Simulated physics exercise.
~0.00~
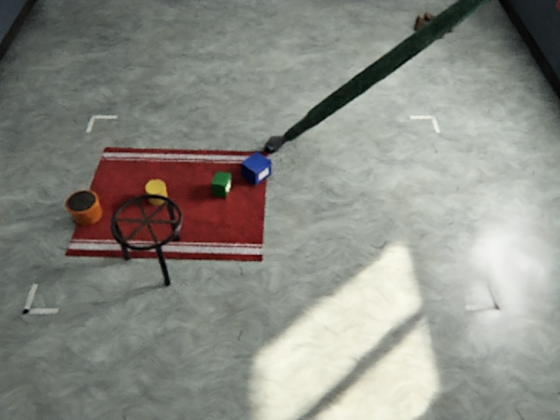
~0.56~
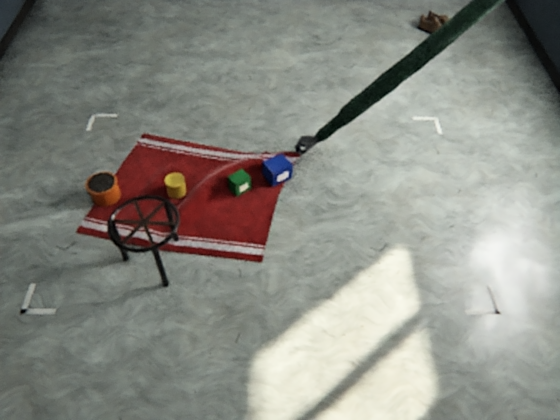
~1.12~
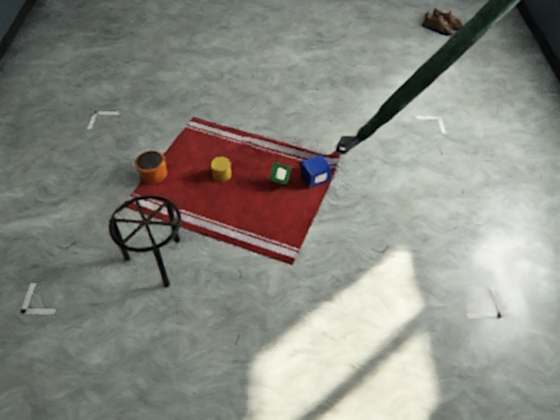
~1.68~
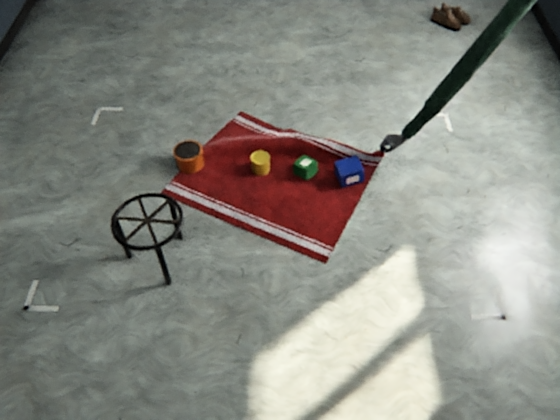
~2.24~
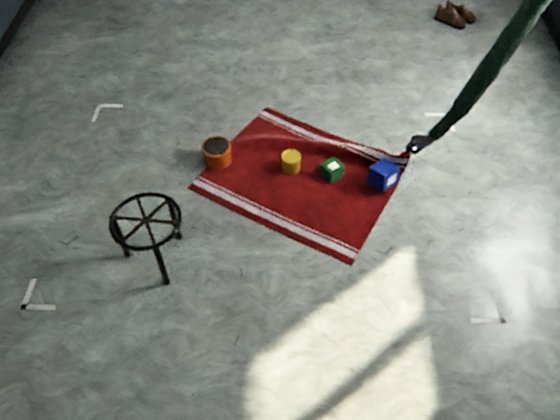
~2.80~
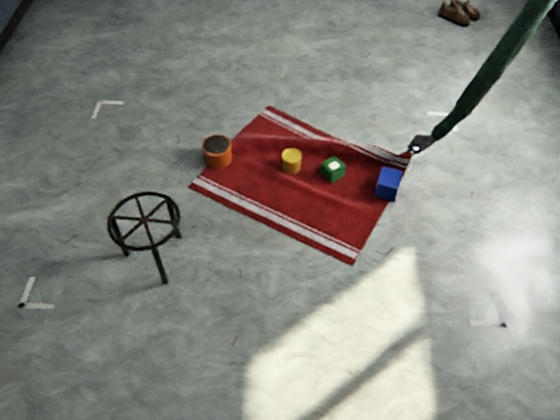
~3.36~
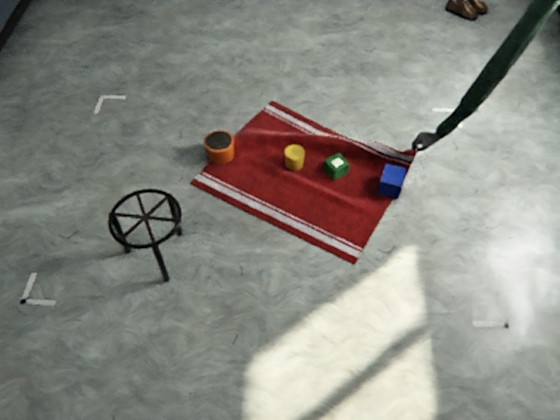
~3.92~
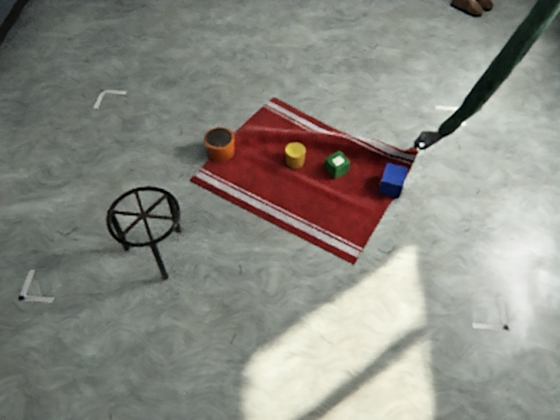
A red play mat with white-striped ends slides across a grey hallway floor, seen from above, carrying an orange pot, a yellow bucket, a green carton and a blue box from left to right. A dark green arm reaching in from the upper right draws the mat's corner rightward, turning the mat askew as its load rides along and the green carton twists round. The black stool stays put at left while the mat clears it. Once the mat stops, the blue box shifts slightly toward the viewer. Finally, everything rests right of the stool, the arm still at the corner.
